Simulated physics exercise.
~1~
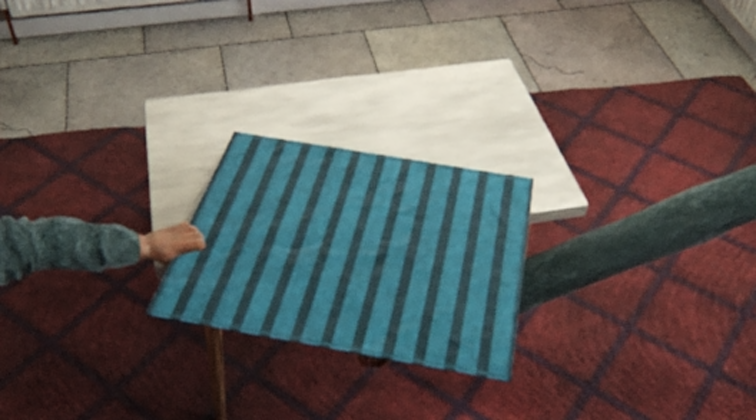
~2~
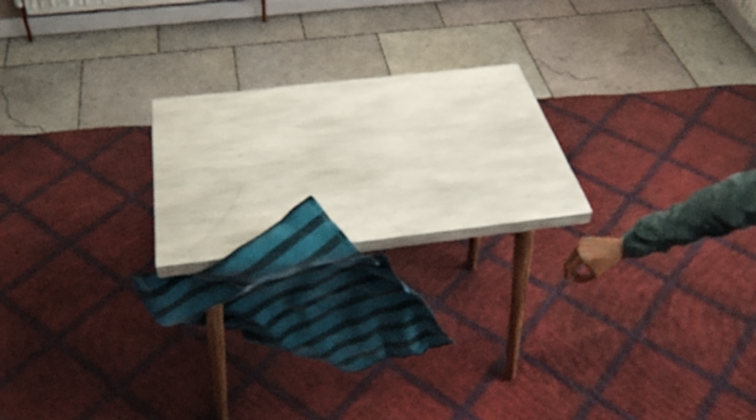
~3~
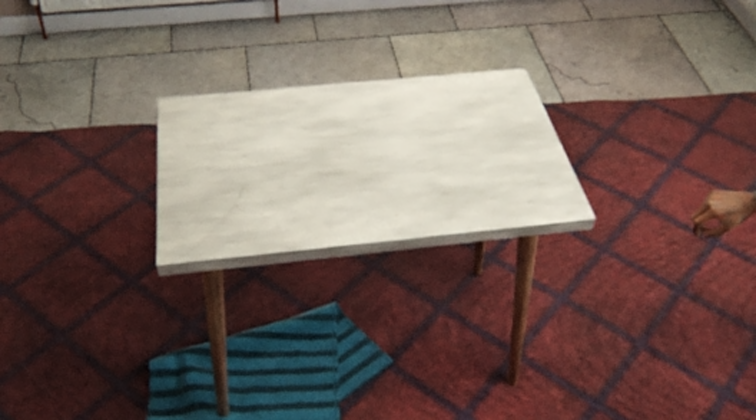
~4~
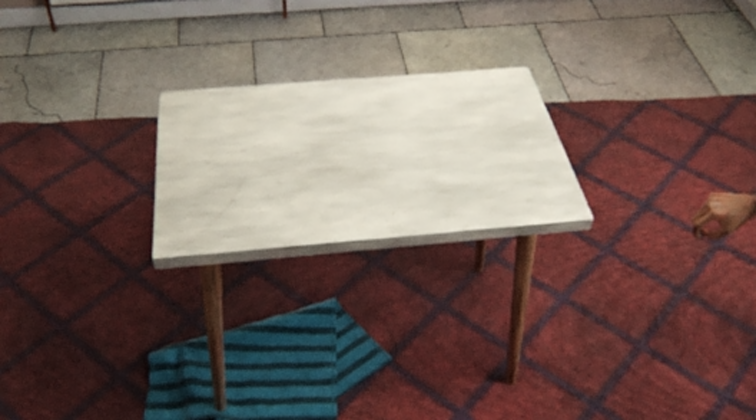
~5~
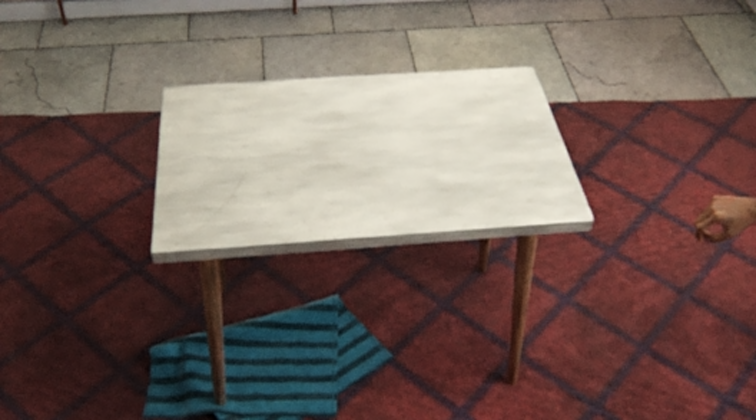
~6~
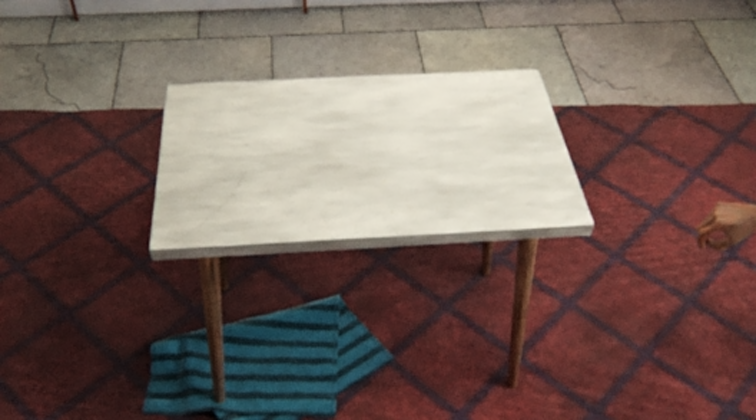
A blue cloth with dark stripes, held out flat by hands at either side, hangs partly over a pale folding table and partly past its front edge. The hands let go, and the one on the right draws away. The cloth crumples and slides over the front left edge, with only a small corner still on the top. It then slips off completely and drops to the red patterned rug. It ends lying folded and still on the floor by the front left leg, the tabletop bare, while the view drifts slightly.
